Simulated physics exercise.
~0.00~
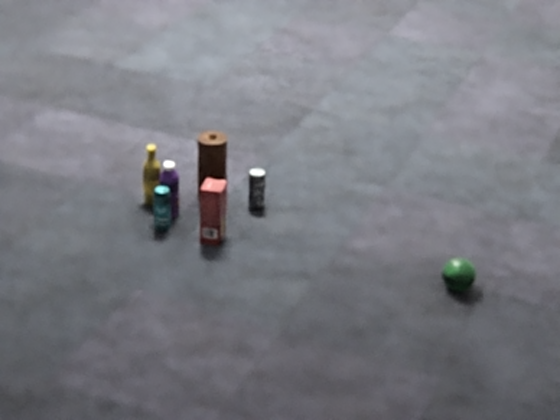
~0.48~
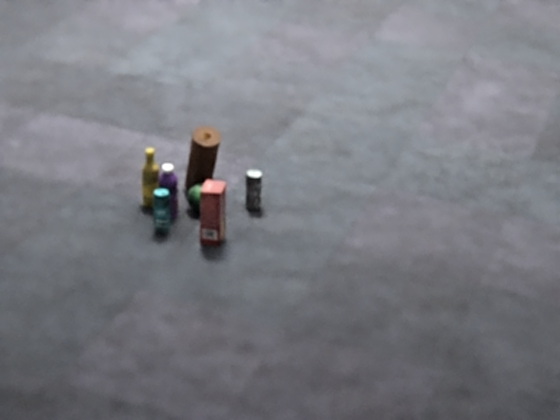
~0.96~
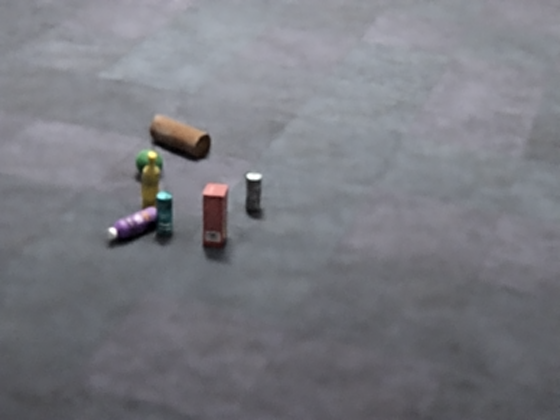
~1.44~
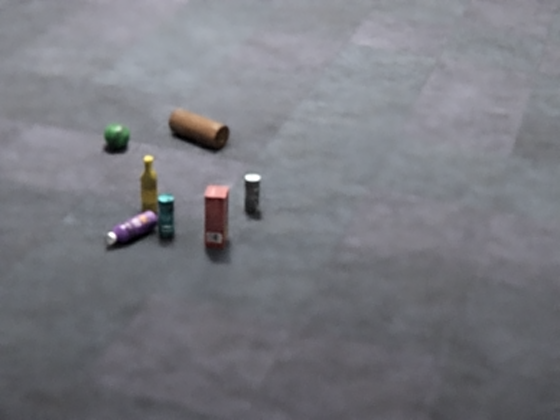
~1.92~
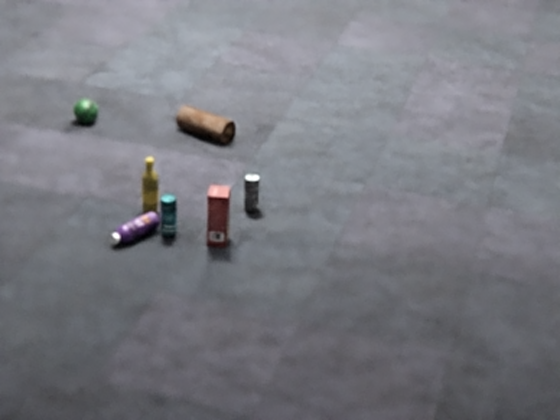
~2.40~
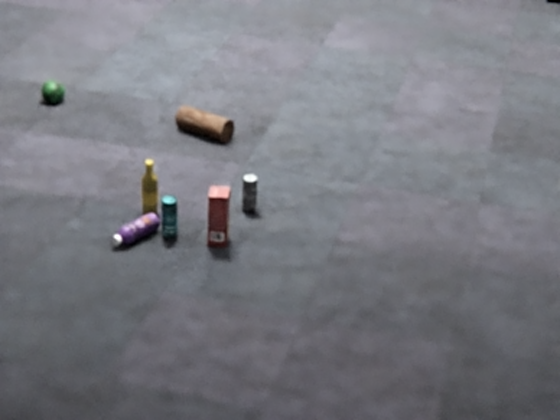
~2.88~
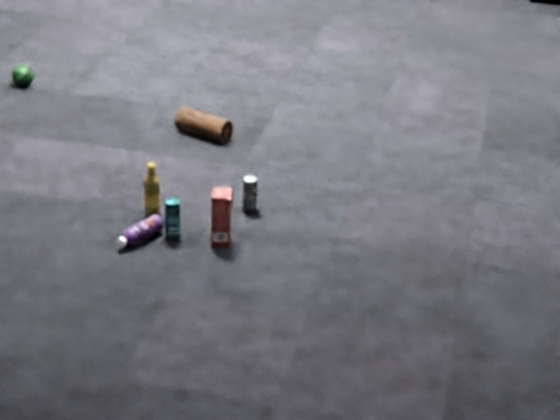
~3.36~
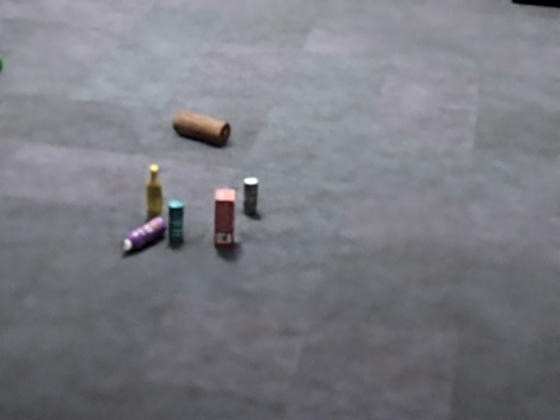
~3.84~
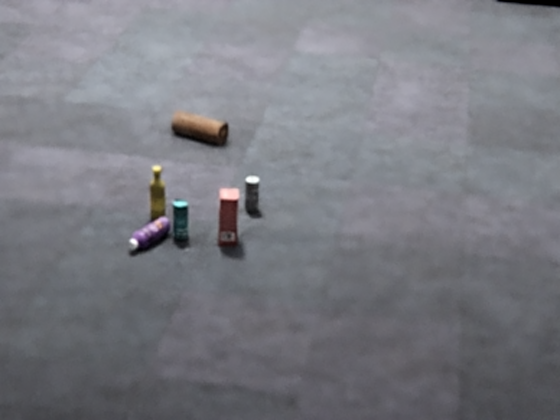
Green ball rolling left into a cluster of upright objects, toppling a brown roll and purple bottle, then leaving view; four remain standing.
